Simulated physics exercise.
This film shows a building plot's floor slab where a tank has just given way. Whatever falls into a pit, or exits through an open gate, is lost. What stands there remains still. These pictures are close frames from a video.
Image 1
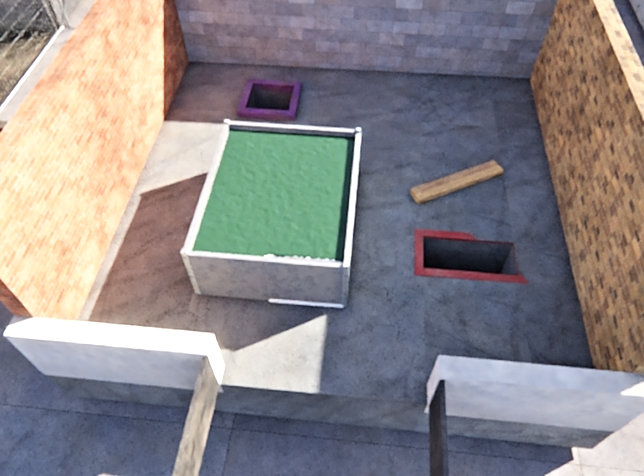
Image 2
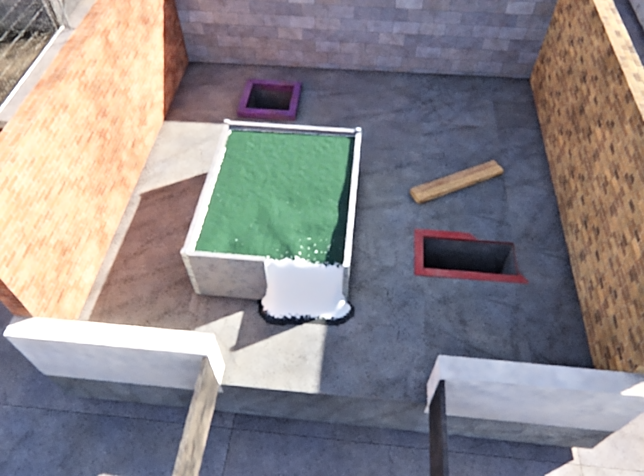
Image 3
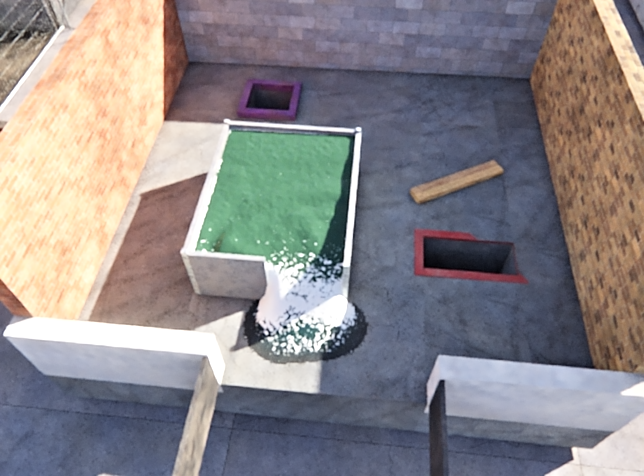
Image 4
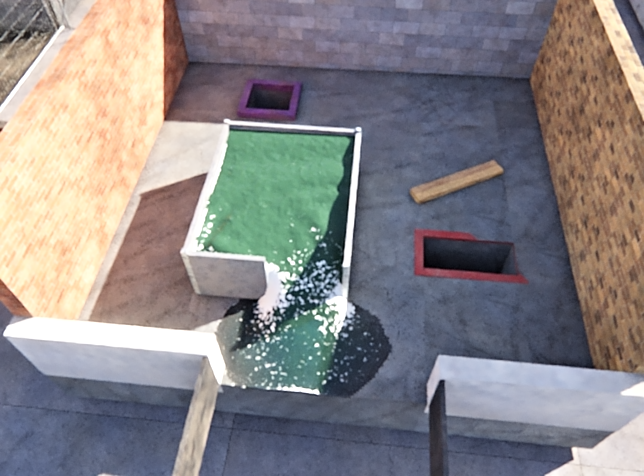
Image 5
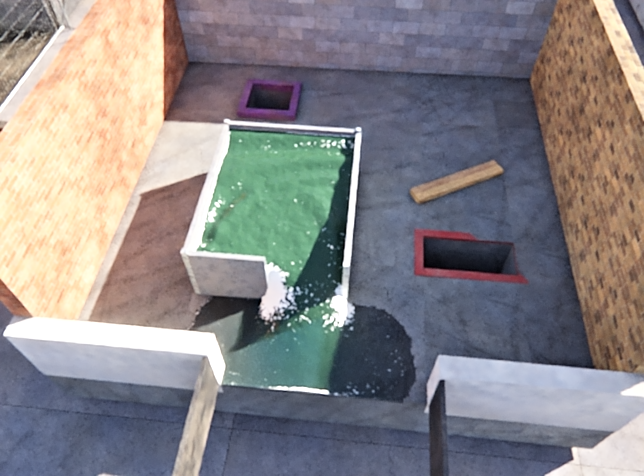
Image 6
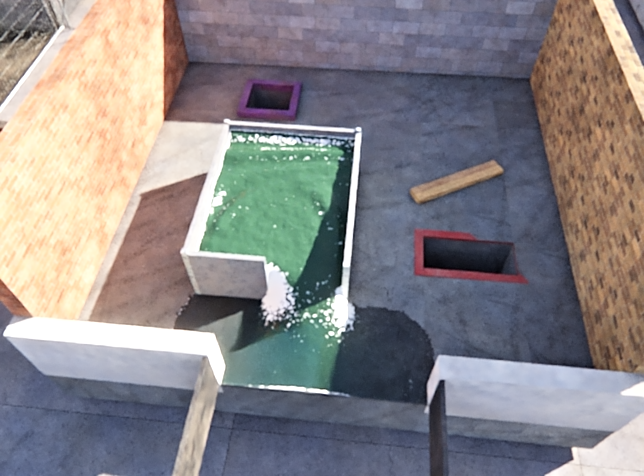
Green water bursts through the tank's front wall and spreads across the grey floor slab.
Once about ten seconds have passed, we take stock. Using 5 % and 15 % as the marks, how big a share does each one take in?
Shares taken in: Gate - over 15 %; purple pit - under 5 %; red pit - under 5 %.
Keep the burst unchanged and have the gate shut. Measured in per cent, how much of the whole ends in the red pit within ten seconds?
Red about 20 %.
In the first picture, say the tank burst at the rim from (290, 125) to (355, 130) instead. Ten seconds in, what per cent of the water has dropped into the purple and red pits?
Approximately, purple takes 6 % and red takes 10 %.
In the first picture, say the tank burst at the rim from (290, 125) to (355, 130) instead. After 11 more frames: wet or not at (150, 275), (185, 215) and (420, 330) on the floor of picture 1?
Well, the first is missed by the spill, the next missed by the spill, the last missed by the spill.
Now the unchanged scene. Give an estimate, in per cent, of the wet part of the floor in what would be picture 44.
About 20 percent.
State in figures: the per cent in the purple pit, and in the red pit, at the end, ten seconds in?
The first comes to roughly 0 percent, the second to roughly 0 percent.
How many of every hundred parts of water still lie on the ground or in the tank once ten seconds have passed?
Estimate: Close to 20 %.
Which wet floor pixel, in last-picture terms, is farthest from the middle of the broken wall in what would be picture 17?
Close to (598, 399).
A moment on, water covers 10 % of the floor; the gate 17 %, the purple pit 0 %, the red pit 0 %.
Next, water covers 15 % of the floor; the gate 33 %, the purple pit 0 %, the red pit 0 %.
Then, water covers 15 % of the floor; the gate 48 %, the purple pit 0 %, the red pit 0 %.
Later, water covers 20 % of the floor; the gate 66 %, the purple pit 0 %, the red pit 0 %.
In the end, water covers 15 % of the floor; the gate 78 %, the purple pit 0 %, the red pit 1 %.
